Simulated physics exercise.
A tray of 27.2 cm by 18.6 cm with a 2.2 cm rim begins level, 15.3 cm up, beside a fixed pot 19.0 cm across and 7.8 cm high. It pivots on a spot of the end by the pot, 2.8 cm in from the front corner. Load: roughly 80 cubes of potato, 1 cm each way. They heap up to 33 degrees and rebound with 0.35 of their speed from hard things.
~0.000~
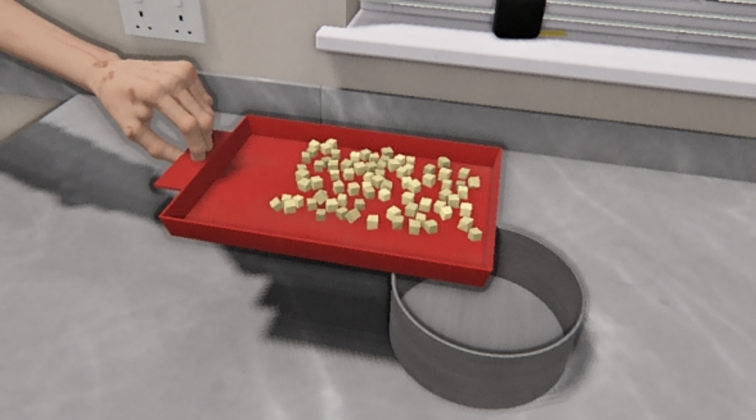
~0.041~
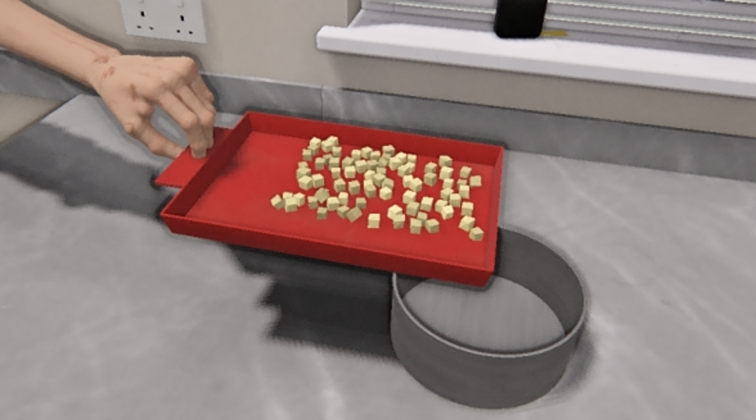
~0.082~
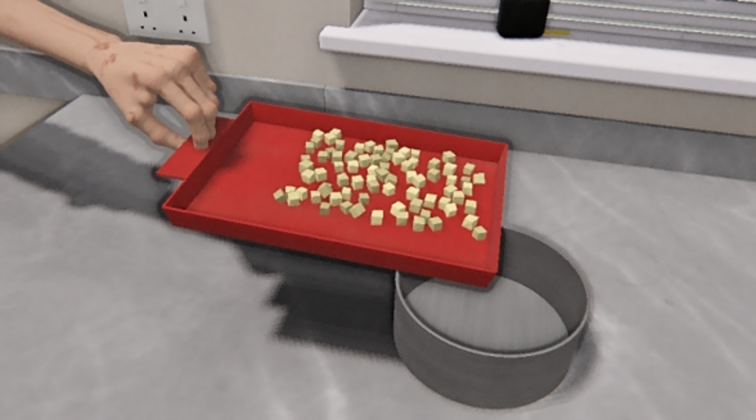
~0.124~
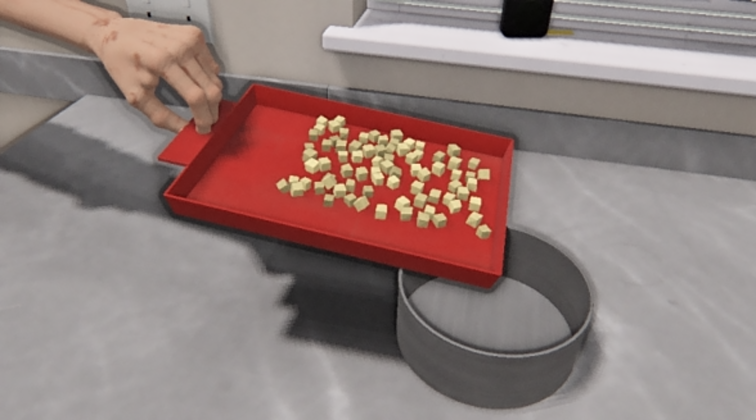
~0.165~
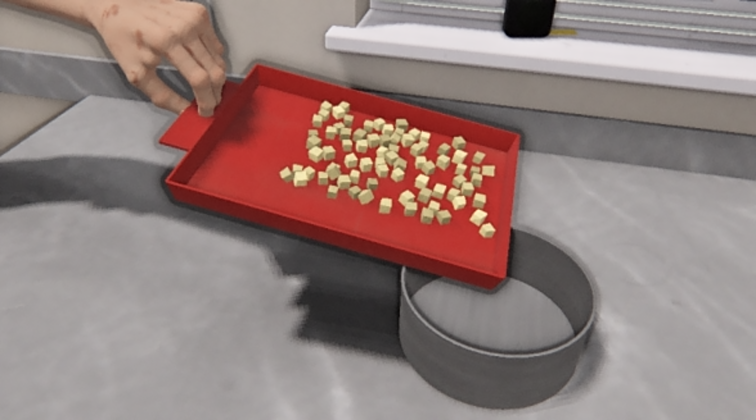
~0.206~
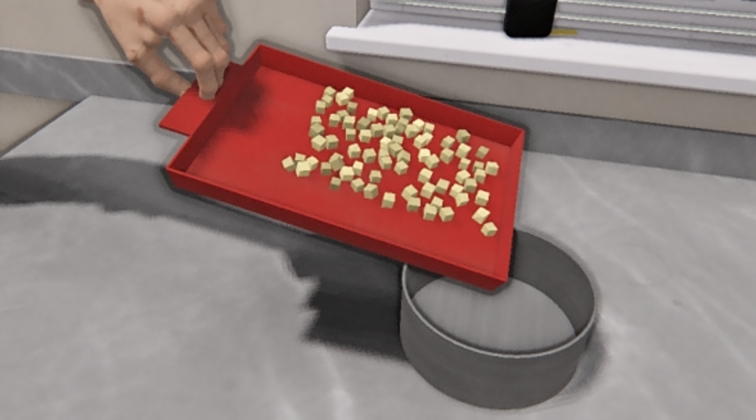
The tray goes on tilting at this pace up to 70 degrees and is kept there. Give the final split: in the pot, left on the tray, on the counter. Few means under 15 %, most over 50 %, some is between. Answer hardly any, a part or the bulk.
Pot: Hardly any, tray: A part, counter: The bulk.
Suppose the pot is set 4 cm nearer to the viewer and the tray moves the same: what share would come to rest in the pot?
It would be near 30 per cent.
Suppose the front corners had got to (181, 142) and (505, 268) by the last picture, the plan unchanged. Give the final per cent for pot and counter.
Pot 30, counter 15.
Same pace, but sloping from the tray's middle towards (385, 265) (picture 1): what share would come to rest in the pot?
Some 0 per cent.
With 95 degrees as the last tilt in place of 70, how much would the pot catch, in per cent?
In that case some 10 per cent.
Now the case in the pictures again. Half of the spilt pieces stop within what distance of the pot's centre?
Roughly 22 cm.
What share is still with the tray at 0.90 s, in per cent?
Some 35 per cent of the load.
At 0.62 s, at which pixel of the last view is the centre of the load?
Around (491, 204).
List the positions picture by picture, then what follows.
In the first picture, tray tilt 0 degrees, front corners at (167, 214) and (486, 266); middle of the pieces at (379, 182); pot at (487, 281).
In the second picture, tray tilt 1 degrees, front corners at (168, 212) and (487, 266); middle of the pieces at (380, 180).
In the third picture, tray tilt 3 degrees, front corners at (170, 205) and (491, 267), lowest corner right front; middle of the pieces at (383, 175).
In the fourth picture, tray tilt 7 degrees, front corners at (172, 193) and (495, 269), lowest corner right front; middle of the pieces at (388, 167).
In the fifth picture, tray tilt 12 degrees, front corners at (174, 179) and (499, 272), lowest corner right front; middle of the pieces at (392, 158).
In the sixth picture, tray tilt 16 degrees, front corners at (174, 166) and (501, 275), lowest corner right front; middle of the pieces at (396, 150); pot at (498, 282). The tray's pace is about 110 degrees a second.
Then, at 0.45 s, tilt 43 degrees; the tray holds 100 %, the pot 0 %.
Then, at 0.62 s, tilt 62 degrees; the tray holds 100 %, the pot 0 %.
Then, at 0.90 s, tilt 70 degrees; the tray holds 35 %, the pot 5 %.
In the end, at 2.1 s, pot 5 %, tray 35 %, counter 60 %.
